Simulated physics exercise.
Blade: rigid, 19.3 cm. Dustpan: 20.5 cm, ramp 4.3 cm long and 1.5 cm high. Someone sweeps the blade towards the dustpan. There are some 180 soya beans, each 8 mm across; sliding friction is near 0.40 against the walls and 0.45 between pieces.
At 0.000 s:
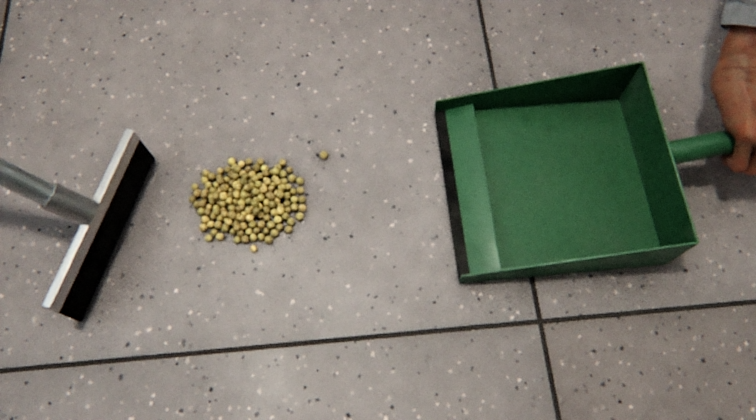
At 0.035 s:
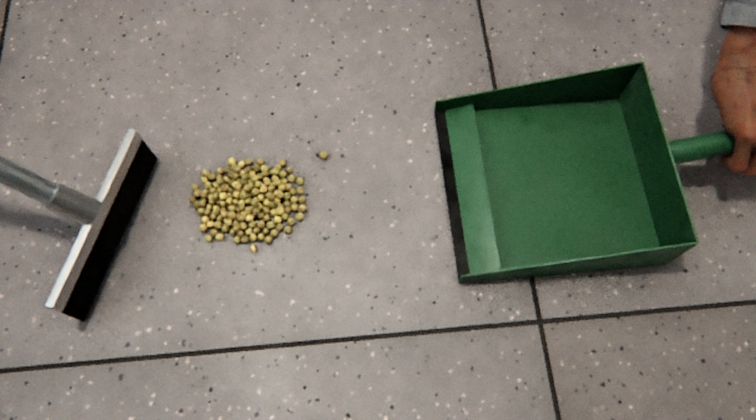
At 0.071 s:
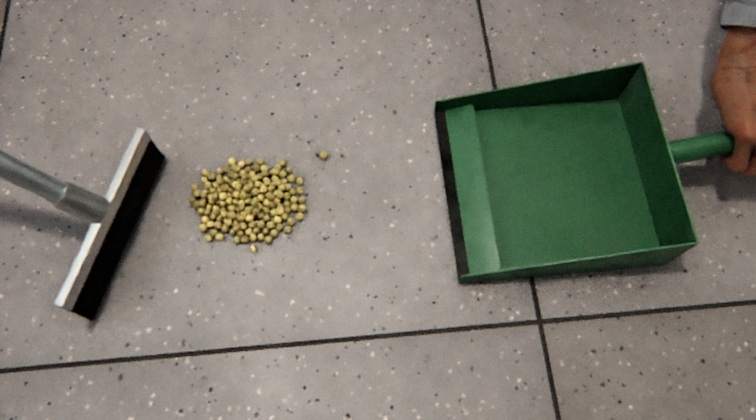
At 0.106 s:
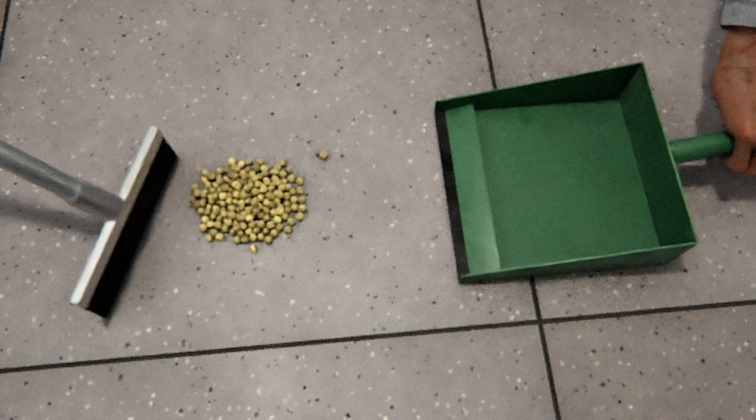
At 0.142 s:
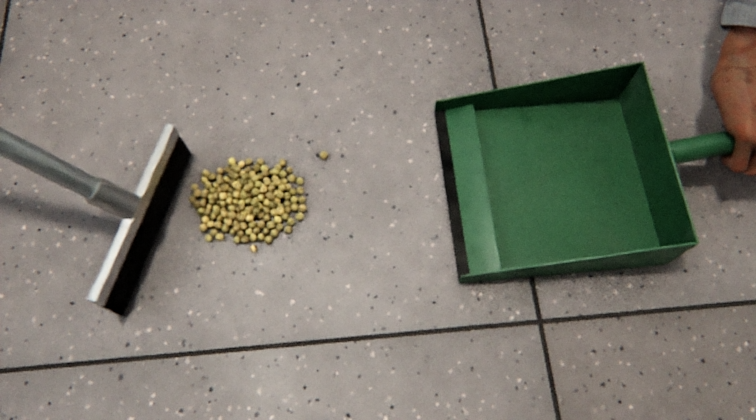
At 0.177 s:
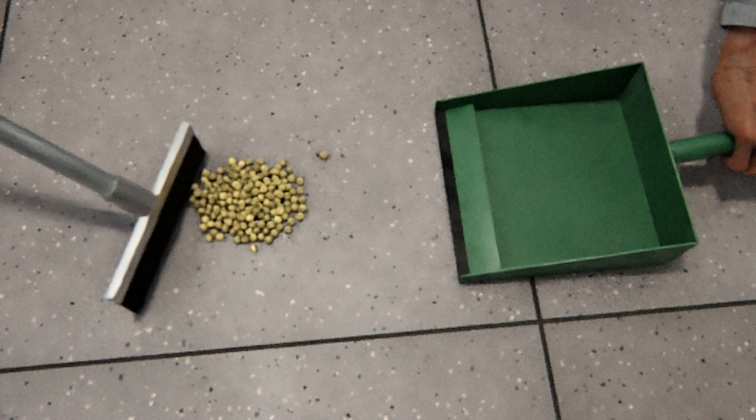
A squeegee-like blade sliding right across grey speckled tiles to the edge of a bean pile, a hand holding a green dustpan still.
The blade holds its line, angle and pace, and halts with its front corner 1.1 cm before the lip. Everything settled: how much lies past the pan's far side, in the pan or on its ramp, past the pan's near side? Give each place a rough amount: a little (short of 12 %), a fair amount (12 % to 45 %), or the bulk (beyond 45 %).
Far side: A little; pan: A little; near side: A fair amount.
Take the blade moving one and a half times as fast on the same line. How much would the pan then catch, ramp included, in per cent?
Near 15 %.
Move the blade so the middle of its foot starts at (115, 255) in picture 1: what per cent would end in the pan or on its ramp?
I'd estimate about 5 per cent.
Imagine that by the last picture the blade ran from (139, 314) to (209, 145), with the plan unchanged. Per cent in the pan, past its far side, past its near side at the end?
Per cent by place - pan 15, far side 5, near side 30.
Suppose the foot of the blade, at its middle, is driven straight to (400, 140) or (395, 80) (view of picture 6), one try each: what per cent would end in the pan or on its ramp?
Close to 0 and 0 percent, in that order.
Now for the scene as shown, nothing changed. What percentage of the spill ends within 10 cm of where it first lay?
That share is some 0 percent.
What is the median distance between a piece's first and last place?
I'd say near 20 cm.
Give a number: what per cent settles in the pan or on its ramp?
Around 5 percent.
After 0.46 s, middle of the blade 17 cm from the lip; 0 % over the lip, far side 0 %, near side 0 %.
After 0.64 s, middle of the blade 9 cm from the lip; 0 % over the lip, far side 0 %, near side 5 %.
After 0.95 s, middle of the blade 4 cm from the lip; 5 % over the lip, far side 5 %, near side 15 %.
In the end, at 1.3 s, far side 5 %, pan 5 %, near side 15 %, in front of the lip or behind the blade 70 %.
